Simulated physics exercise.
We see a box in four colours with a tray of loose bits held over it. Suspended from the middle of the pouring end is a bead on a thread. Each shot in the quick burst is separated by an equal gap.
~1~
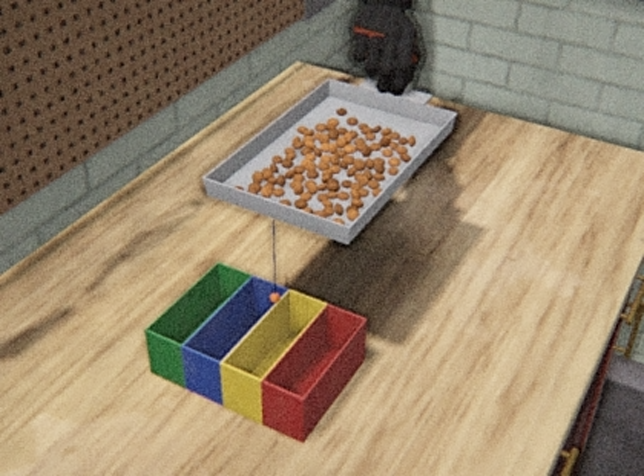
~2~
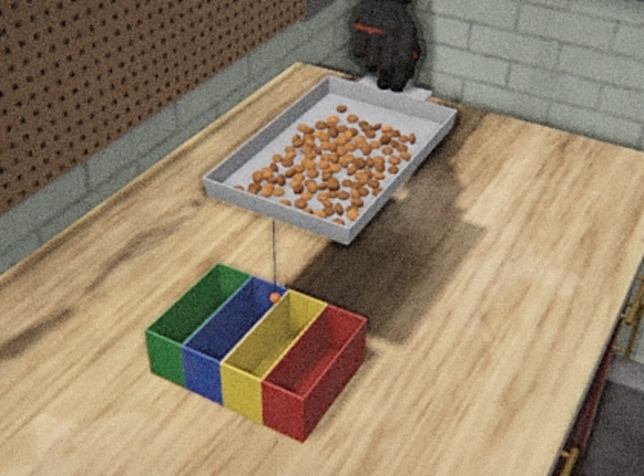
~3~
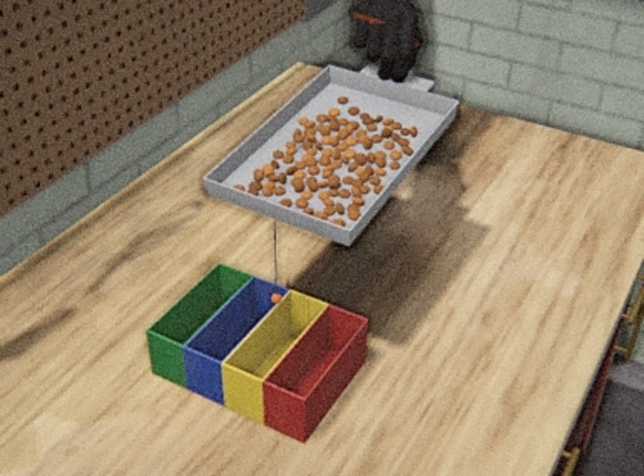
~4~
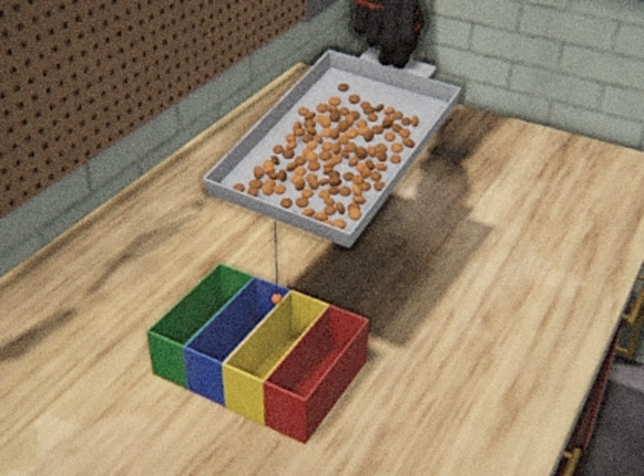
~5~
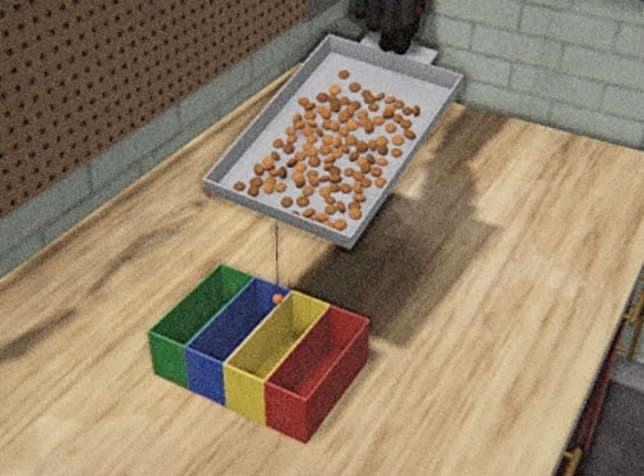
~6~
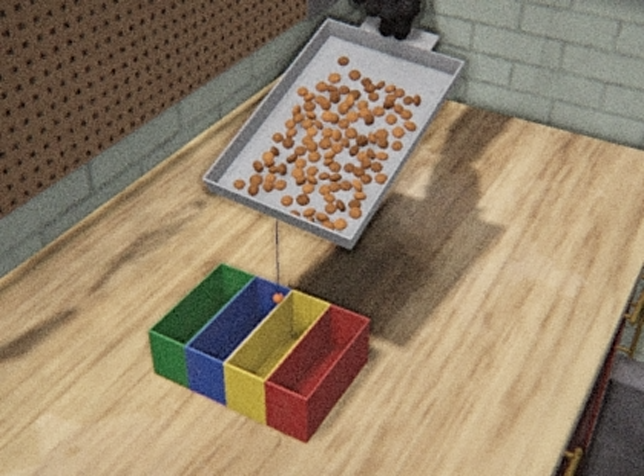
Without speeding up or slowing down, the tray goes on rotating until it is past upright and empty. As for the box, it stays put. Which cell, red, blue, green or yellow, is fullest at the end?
The red cell is fullest at the end.
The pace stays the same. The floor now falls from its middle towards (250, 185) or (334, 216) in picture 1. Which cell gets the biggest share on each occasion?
At the first place green, at the second the red cell.
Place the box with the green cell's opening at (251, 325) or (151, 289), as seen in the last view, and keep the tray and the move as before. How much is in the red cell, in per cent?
0 per cent the first time, 30 per cent the second time.
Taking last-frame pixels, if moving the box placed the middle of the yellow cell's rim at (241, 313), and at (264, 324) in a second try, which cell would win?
The cell in red, then the red one.
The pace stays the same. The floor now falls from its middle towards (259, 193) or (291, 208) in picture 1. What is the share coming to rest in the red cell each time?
About 0 and 20 per cent.
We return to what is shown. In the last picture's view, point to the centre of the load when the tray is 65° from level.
Somewhere about (304, 184).
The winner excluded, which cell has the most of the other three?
Second place belongs to the yellow cell.
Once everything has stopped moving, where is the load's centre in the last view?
Close to (294, 395).
Soon, tray tipped steeply; all on the tray.
A while on, tray tipped past a quarter turn; about a third on the tray; about a quarter in the red cell; a small part in the yellow cell; a stray few in the blue cell; about a quarter falling or outside the box.
Towards the end, tray tipped past a quarter turn; about half in the red cell; about a quarter in the yellow cell; a small part in the blue cell; a small part falling or outside the box.
Finally, tray tipped past a quarter turn; about half in the red cell; about a quarter in the yellow cell; a small part in the blue cell; none in the green cell; a small part outside the box.
